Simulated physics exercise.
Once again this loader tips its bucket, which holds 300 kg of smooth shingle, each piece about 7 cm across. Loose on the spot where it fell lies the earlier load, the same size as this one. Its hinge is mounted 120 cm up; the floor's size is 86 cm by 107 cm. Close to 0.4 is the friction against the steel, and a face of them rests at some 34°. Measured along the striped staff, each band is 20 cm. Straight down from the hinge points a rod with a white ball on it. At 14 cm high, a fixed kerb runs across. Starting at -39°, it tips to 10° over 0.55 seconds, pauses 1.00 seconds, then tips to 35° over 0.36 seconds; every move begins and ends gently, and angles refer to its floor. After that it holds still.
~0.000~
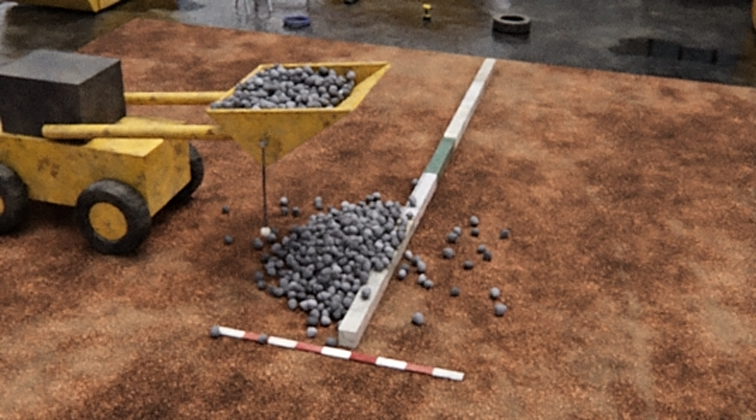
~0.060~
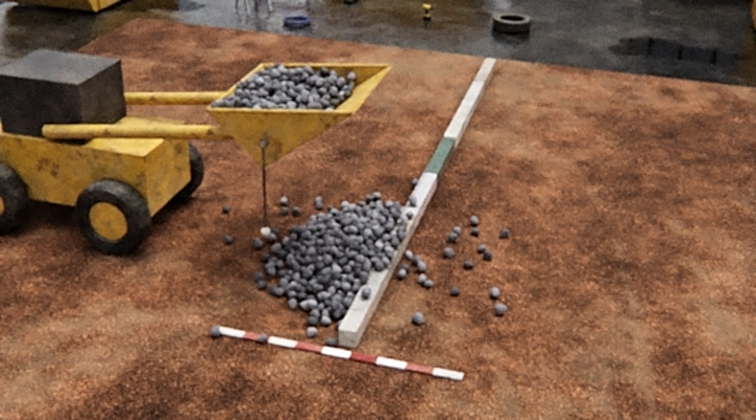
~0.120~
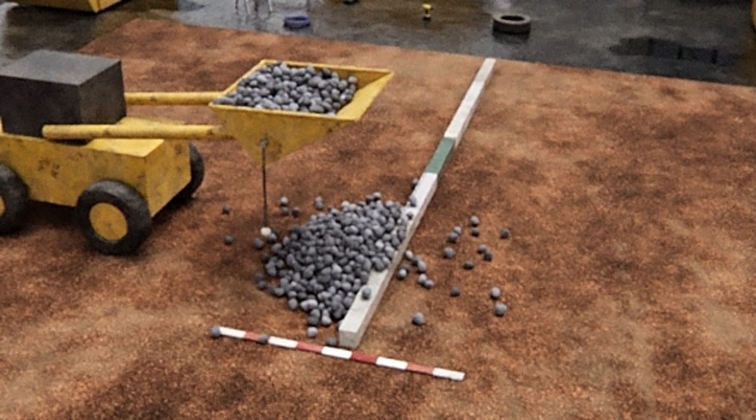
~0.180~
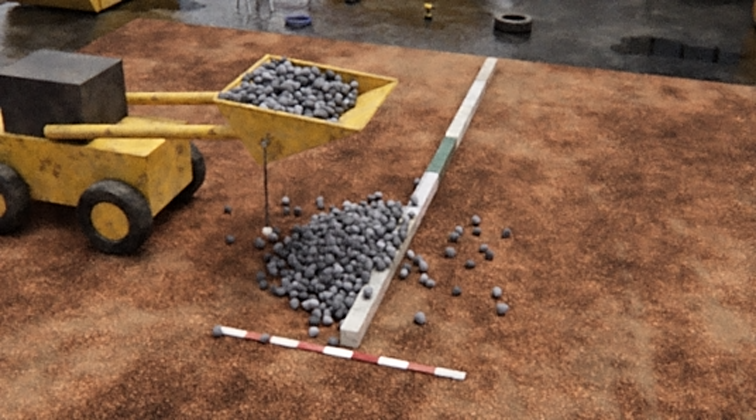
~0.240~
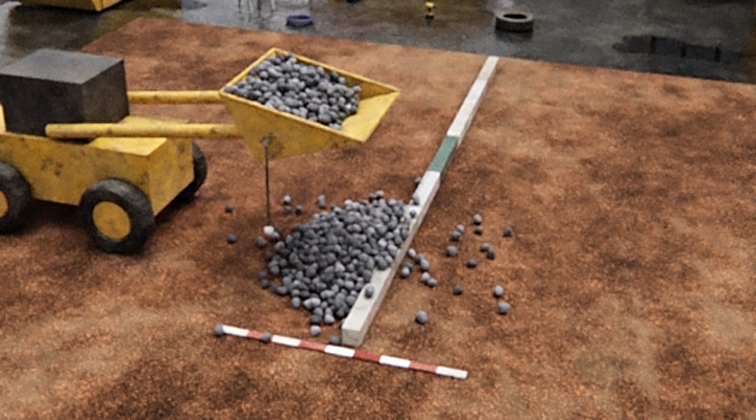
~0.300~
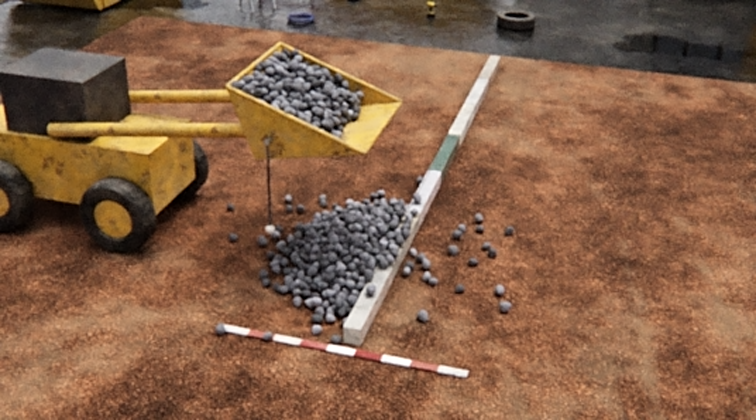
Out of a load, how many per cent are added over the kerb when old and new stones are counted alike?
Around 81 per cent.
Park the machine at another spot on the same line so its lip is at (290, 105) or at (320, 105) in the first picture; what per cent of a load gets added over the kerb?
Some 5 percent, and then 35 percent.
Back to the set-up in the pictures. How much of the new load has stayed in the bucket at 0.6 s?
Estimate: 100 % remaining inside, roughly.
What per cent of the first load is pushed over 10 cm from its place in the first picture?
5 per cent.
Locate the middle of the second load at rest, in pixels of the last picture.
The centre sits about (428, 258).
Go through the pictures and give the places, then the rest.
In the first picture, the bucket is at -39°, its lip at (351, 110); the top of the load is at (301, 77). The earlier load is highest near (362, 230), 24 cm above ground level, 96 % on this side of the kerb, 4 % over the kerb.
In the second picture, the bucket is at -37°, its lip at (353, 113); the top of the load is at (302, 77); the stones move at 0.2 m/s on average.
In the third picture, lip at (356, 120), floor tilted -33°, highest stones at (293, 76); the stones move at 0.3 m/s on average.
In the fourth picture, the bucket is at -27°, its lip at (360, 130); the top of the load is at (277, 73); the stones move at 0.5 m/s on average.
In the fifth picture, the bucket is at -19°, its lip at (363, 142); the top of the load is at (275, 67); the stones move at 0.5 m/s on average.
In the sixth picture, lip at (365, 154), floor tilted -11°, highest stones at (278, 60); the stones move at 0.5 m/s on average.
After 0.4 s the floor is at 2°; in per cent of one load, 100 in the bucket, 96 on this side of the kerb, 4 over the kerb; the foremost stones are at (488, 262).
After 0.6 s the floor is at 10°; in per cent of one load, 100 in the bucket, 96 on this side of the kerb, 4 over the kerb; the foremost stones are at (488, 262).
After 2.4 s the floor is at 35°; in per cent of one load, 13 in the bucket, 134 on this side of the kerb, 54 over the kerb; the foremost stones are at (554, 286).
After 4.9 s the floor is at 35°; in per cent of one load, 0 in the bucket, 115 on this side of the kerb, 85 over the kerb; the foremost stones are at (568, 299). Net gain over the kerb, 81.
